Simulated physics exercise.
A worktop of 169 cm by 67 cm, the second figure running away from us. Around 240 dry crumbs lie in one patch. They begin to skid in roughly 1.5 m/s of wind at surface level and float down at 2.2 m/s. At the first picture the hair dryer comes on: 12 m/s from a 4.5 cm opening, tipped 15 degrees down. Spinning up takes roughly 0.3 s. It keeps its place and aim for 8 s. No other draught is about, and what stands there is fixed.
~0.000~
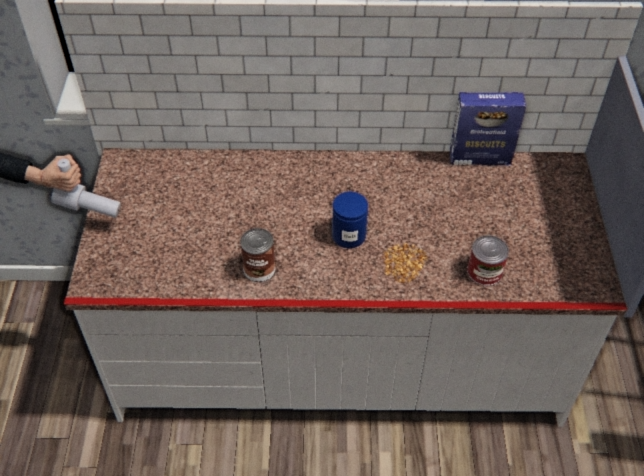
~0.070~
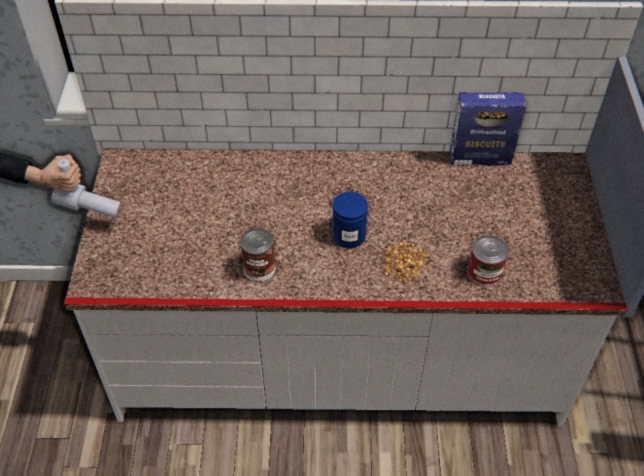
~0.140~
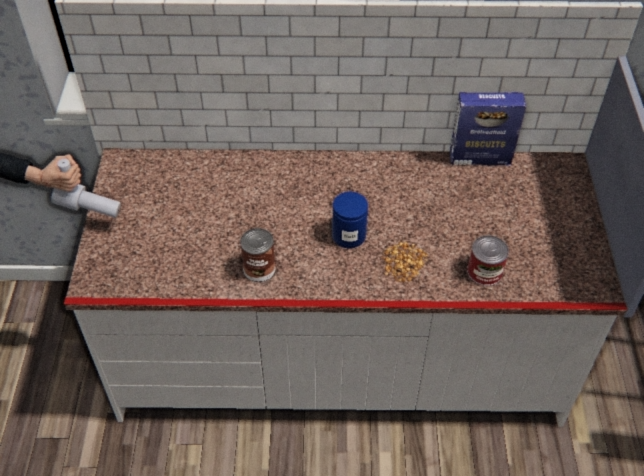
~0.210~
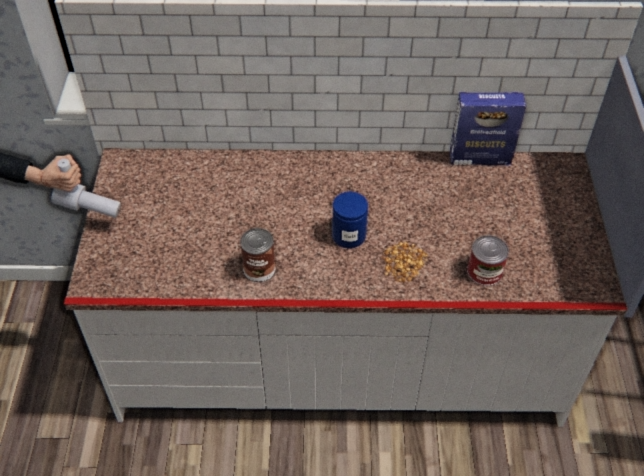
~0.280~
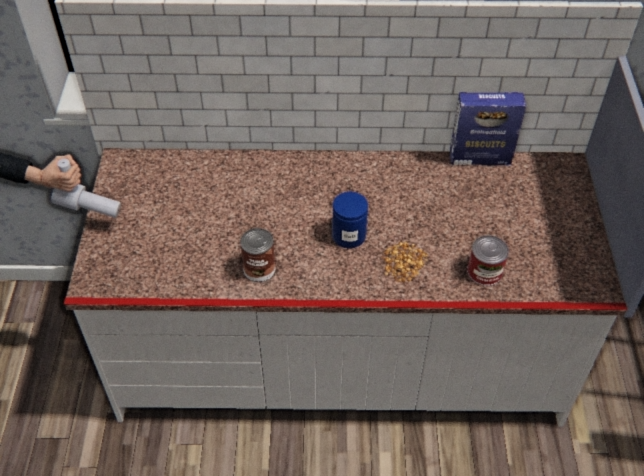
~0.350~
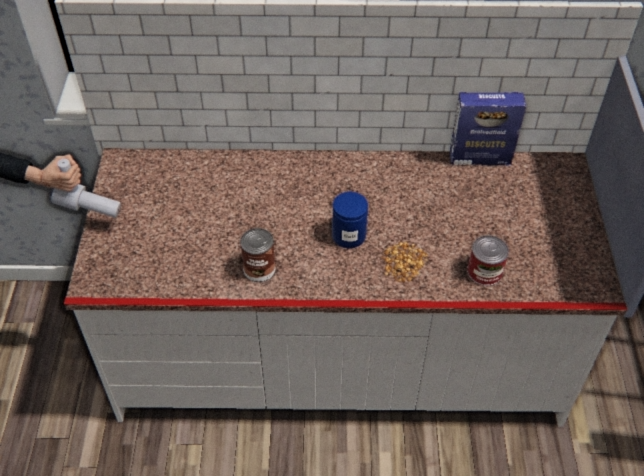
A kitchen counter with a speckled reddish-brown top, a red front edge and pale cabinets stands before white brick tiles, seen from above and in front. A hand at the left holds a pale hair dryer pointing right, towards two tins, a blue jar between them, a patch of golden crumbs and a blue biscuit box at the back right. Nothing visibly moves, and the camera stays still.
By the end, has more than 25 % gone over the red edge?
More than a quarter over the red edge: Yes.
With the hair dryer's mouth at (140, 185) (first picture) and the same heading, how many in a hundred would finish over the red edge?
In that case some 15 per cent.
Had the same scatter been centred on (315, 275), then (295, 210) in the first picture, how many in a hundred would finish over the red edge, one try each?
In that order: 40 %, 0 %.
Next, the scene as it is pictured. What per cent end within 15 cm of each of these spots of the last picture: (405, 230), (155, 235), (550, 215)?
In turn about 15 %, 0 %, 15 %.
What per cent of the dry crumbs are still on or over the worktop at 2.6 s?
Some 60 per cent.
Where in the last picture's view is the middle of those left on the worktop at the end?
At about (498, 242).
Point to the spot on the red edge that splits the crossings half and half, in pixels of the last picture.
At about (475, 309).
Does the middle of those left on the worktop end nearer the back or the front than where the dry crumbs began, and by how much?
To the back, by about 5 cm.
After 1.6 s the count stands so, 35 % are over the red edge; the middle of those still in play is near (473, 248).
After 2.6 s the count stands so, 38 % are over the red edge; the middle of those still in play is near (483, 250).
After 4.4 s the count stands so, 40 % are over the red edge; the middle of those still in play is near (488, 249).
After 8.0 s, at the end, 42 % are over the red edge; the middle of those still in play is near (498, 242).
